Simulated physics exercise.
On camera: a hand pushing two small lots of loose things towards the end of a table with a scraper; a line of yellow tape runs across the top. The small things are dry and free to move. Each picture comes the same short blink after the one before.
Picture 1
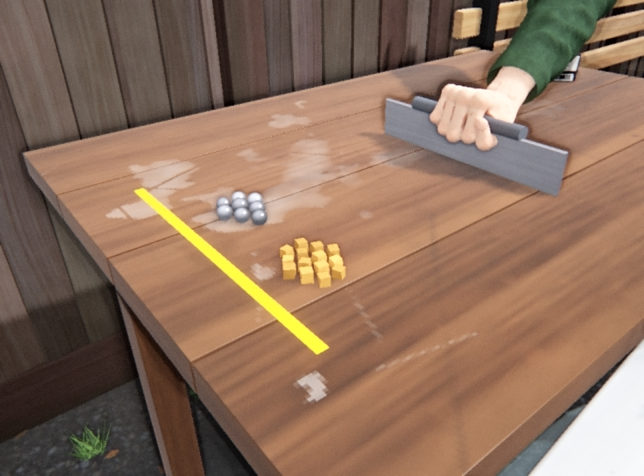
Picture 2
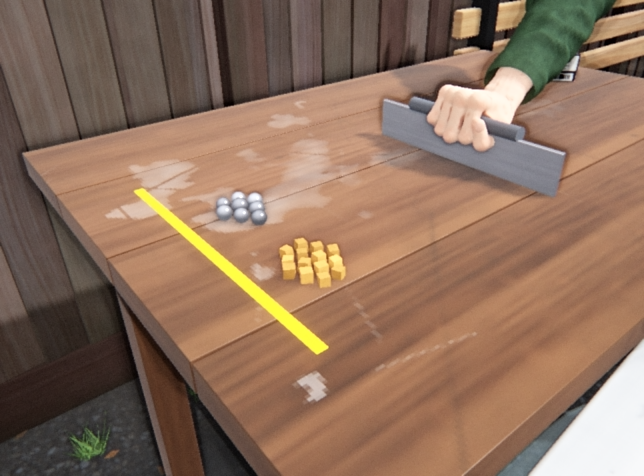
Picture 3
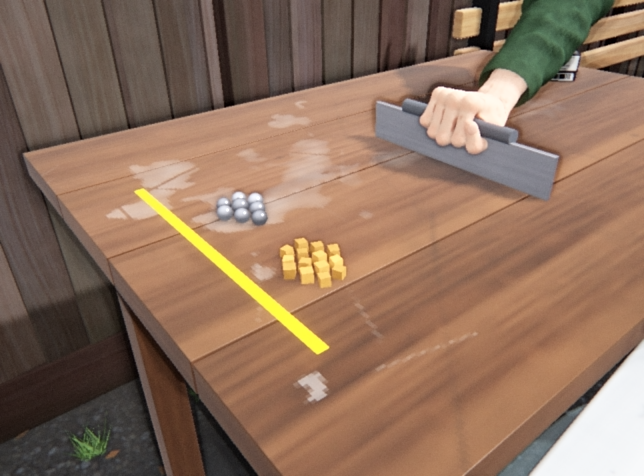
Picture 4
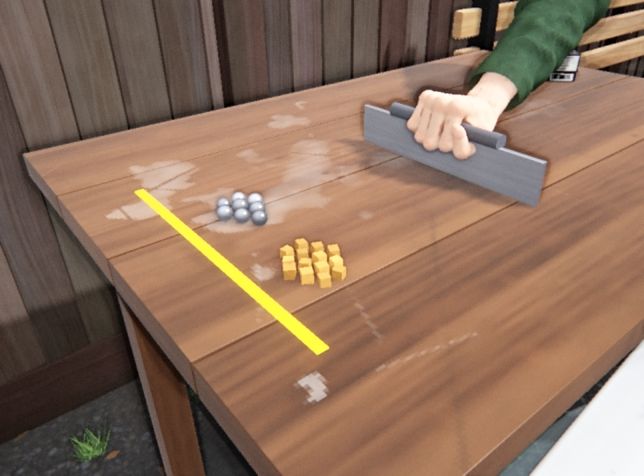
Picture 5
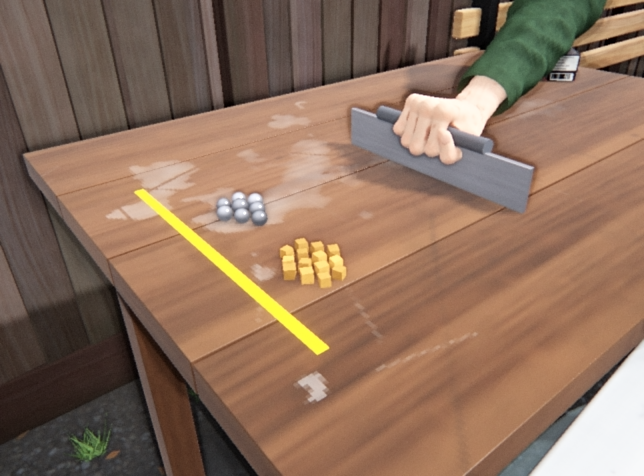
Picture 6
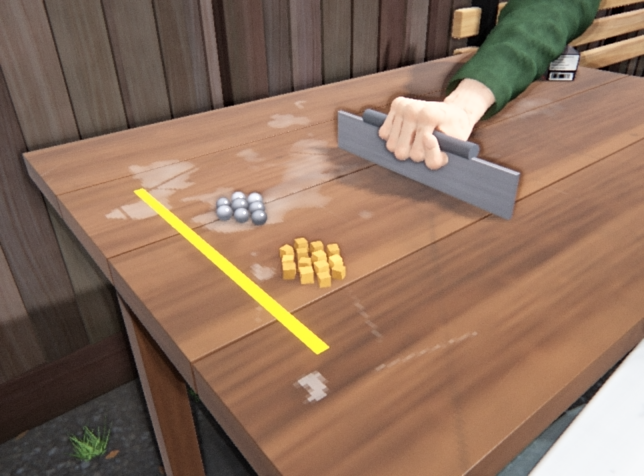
A hand in a green sleeve sliding a grey scraper slowly leftward across a wooden table, small silver balls and golden cubes sitting still.
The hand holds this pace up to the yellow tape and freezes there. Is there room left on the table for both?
The nearer portion stays on top and the farther portion loses pieces over the edge.
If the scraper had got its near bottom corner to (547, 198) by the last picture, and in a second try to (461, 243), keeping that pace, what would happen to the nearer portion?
At the first place it all stops short of the edge, at the second it loses pieces over the edge.
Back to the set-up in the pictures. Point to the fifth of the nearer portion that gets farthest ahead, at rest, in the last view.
At about (202, 308).
Then, 0.36 s later than the last frame, scraper still moving, near (318, 170); nearer portion all on the table, its front near (289, 271); farther portion all on the table, its front near (225, 213).
Then, 0.75 s later than the last frame, scraper stopped at the yellow tape; nearer portion all on the table, its front near (189, 306); farther portion all on the table, its front near (133, 279).
Then, 1.03 s later than the last frame, scraper stopped at the yellow tape; nearer portion all on the table, its front near (188, 306); farther portion every one over the edge.
When it is over, scraper stopped at the yellow tape; nearer portion all on the table, its front near (188, 306); farther portion every one over the edge.
